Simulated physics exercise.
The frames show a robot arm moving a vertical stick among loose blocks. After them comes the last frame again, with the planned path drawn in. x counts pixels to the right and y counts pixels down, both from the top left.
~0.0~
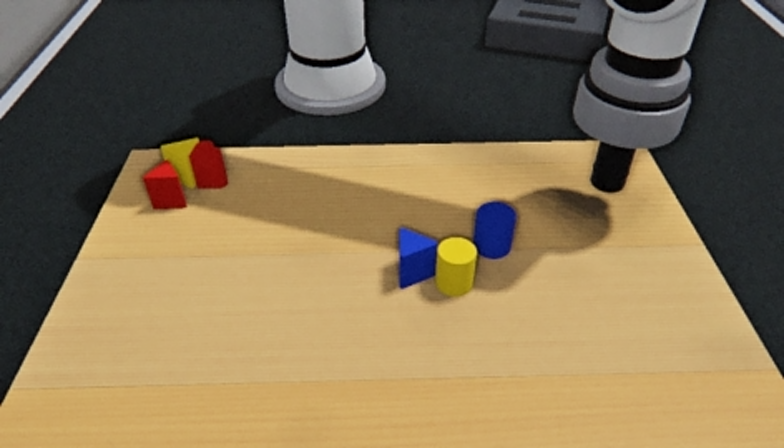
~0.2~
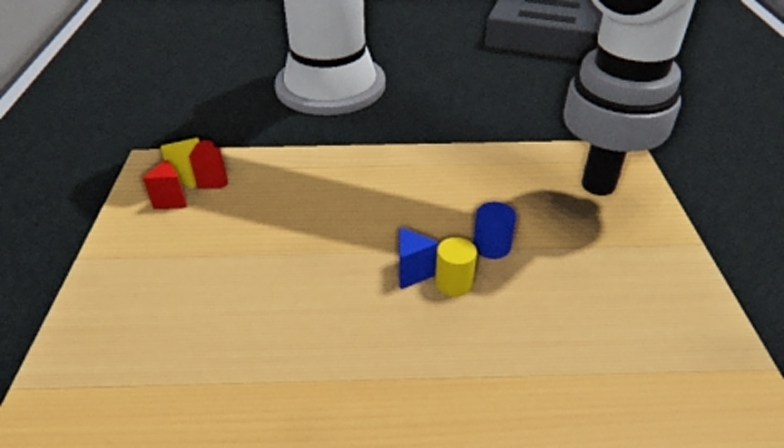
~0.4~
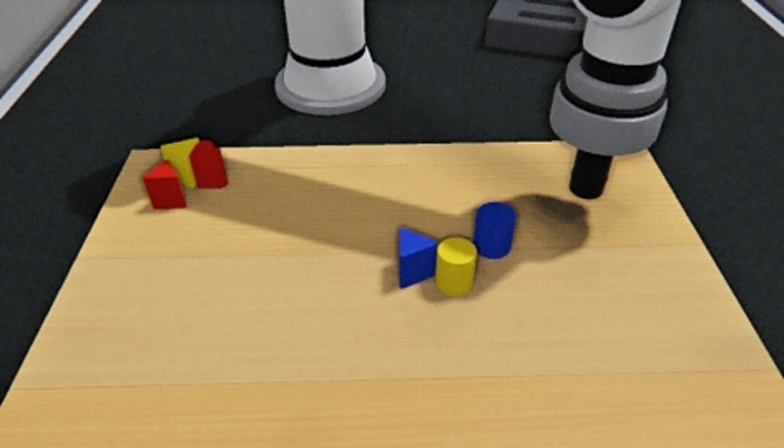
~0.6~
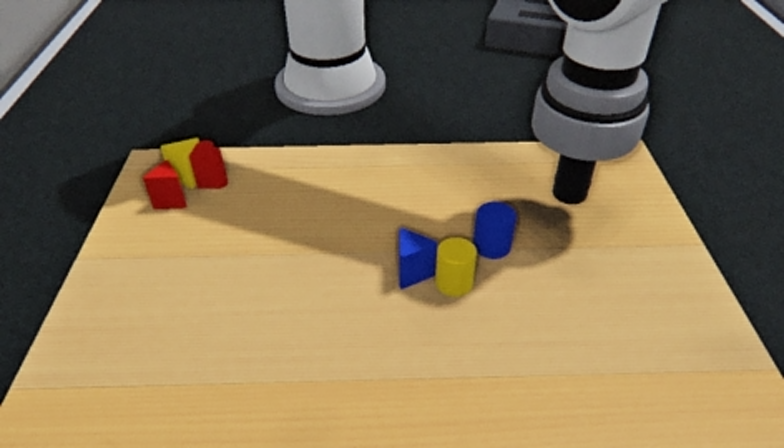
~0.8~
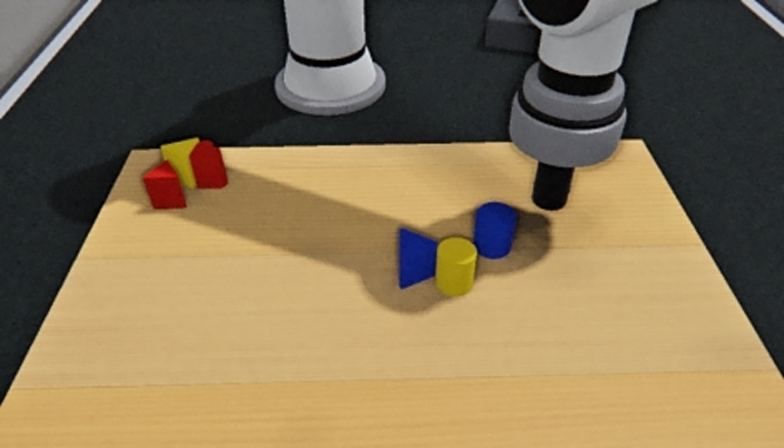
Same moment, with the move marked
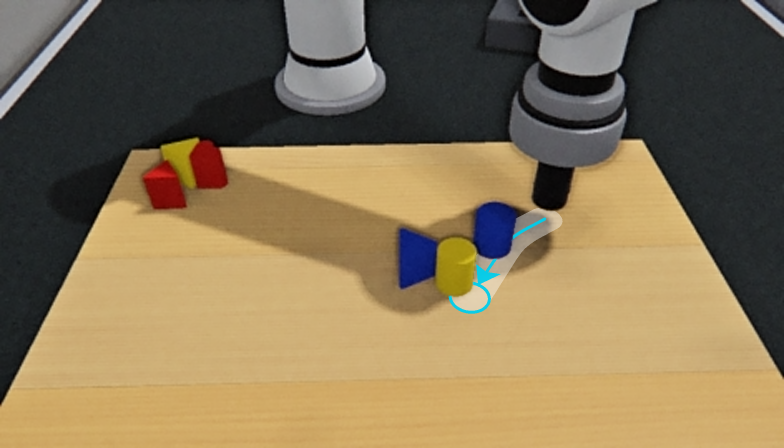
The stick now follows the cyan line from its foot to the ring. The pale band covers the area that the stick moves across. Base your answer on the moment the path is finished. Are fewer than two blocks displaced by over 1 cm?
That would be a no.
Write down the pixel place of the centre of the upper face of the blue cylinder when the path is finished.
Its top face will be centred at roughly (447, 236).
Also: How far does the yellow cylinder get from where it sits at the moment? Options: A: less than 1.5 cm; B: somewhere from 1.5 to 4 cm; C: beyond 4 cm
B (somewhere from 1.5 to 4 cm)
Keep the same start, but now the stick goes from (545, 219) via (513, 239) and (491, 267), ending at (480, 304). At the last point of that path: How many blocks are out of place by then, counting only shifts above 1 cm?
The answer is two blocks, counting only moves over 1 cm.
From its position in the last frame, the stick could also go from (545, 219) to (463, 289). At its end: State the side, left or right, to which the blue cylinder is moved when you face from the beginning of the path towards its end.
Sideways shift: Right.
The line goes from (545, 219) through (501, 251) to (470, 297).
The first path, step by step. One third of the way, stick (516, 220); blue cylinder (487, 218).
Two thirds of the way, stick (494, 247); yellow cylinder (442, 258); blue cylinder (456, 233).
At the end, stick (472, 279); blue triangle (408, 243), turned 15° clockwise; yellow cylinder (433, 263); blue cylinder (447, 236).
